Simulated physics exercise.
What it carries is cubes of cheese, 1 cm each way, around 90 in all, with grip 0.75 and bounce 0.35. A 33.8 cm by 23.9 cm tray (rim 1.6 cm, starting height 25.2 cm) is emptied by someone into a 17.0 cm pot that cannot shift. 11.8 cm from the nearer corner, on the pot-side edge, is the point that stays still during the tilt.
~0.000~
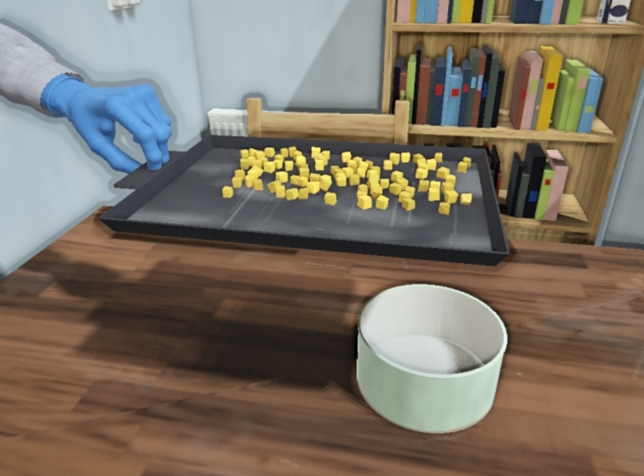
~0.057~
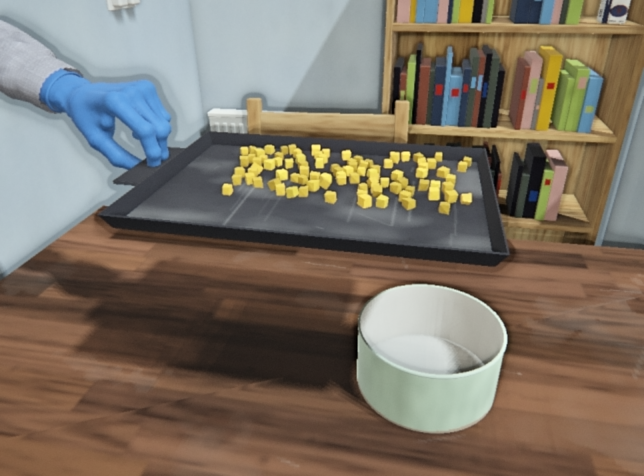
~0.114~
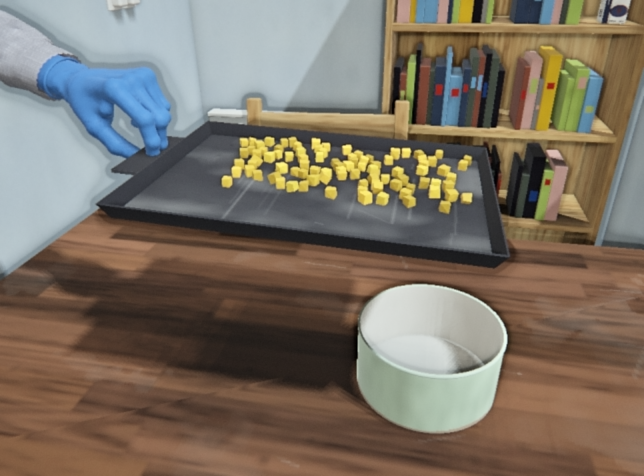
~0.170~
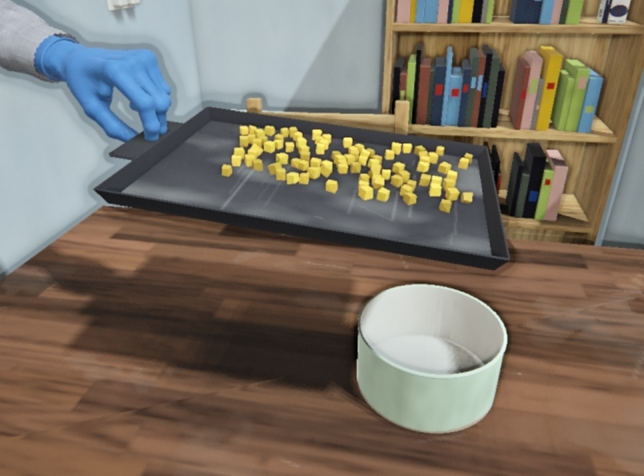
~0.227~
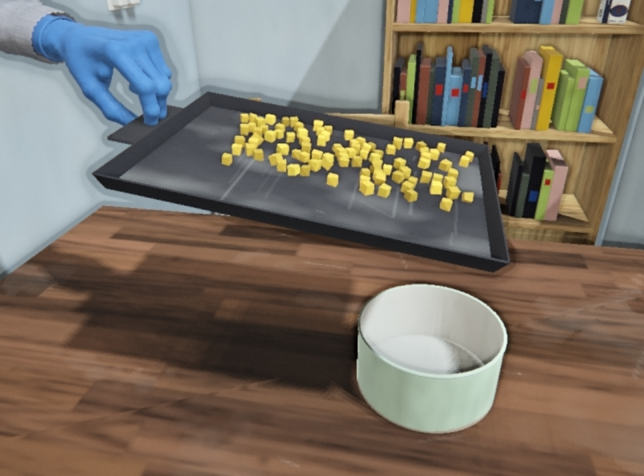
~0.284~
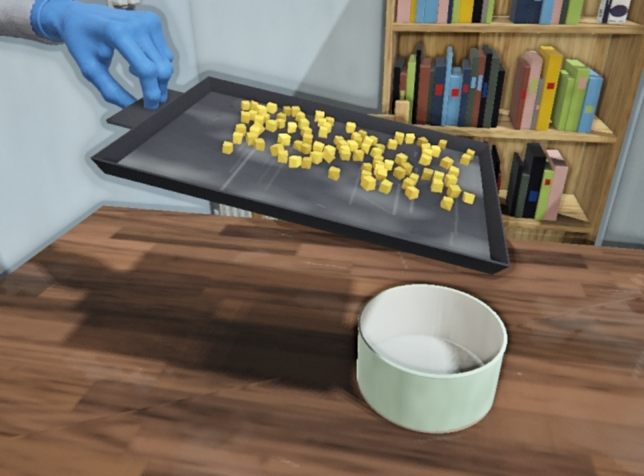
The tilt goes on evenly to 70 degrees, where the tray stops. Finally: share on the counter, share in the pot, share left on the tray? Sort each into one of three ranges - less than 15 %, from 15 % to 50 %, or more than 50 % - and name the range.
Ranges: Counter: More than 50 %; pot: Less than 15 %; tray: From 15 % to 50 %.
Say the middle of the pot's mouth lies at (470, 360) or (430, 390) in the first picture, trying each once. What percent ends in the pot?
Estimates: 35 in a hundred and 15 in a hundred.
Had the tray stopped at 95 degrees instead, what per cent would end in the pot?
Share in the pot: Around 0 %.
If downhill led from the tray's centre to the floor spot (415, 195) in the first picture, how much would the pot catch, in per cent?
My guess is roughly 0 percent.
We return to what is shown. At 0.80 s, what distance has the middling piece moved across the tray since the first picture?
Displacement on the tray: Roughly 4 cm.
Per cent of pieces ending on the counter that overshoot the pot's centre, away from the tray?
That works out to about 90 percent.
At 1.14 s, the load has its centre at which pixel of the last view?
The middle of the load should be near (497, 229) then.
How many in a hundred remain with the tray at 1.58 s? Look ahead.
I'd say close to 40 per cent.
Then, at 0.80 s, tilt 40 degrees; the tray holds 100 %, the pot 0 %.
After 1.14 s, tilt 58 degrees; the tray holds 65 %, the pot 0 %.
Then, at 1.58 s, tilt 70 degrees; the tray holds 40 %, the pot 0 %.
By 2.7 s all is still; counter 60 %, pot 0 %, tray 40 %.
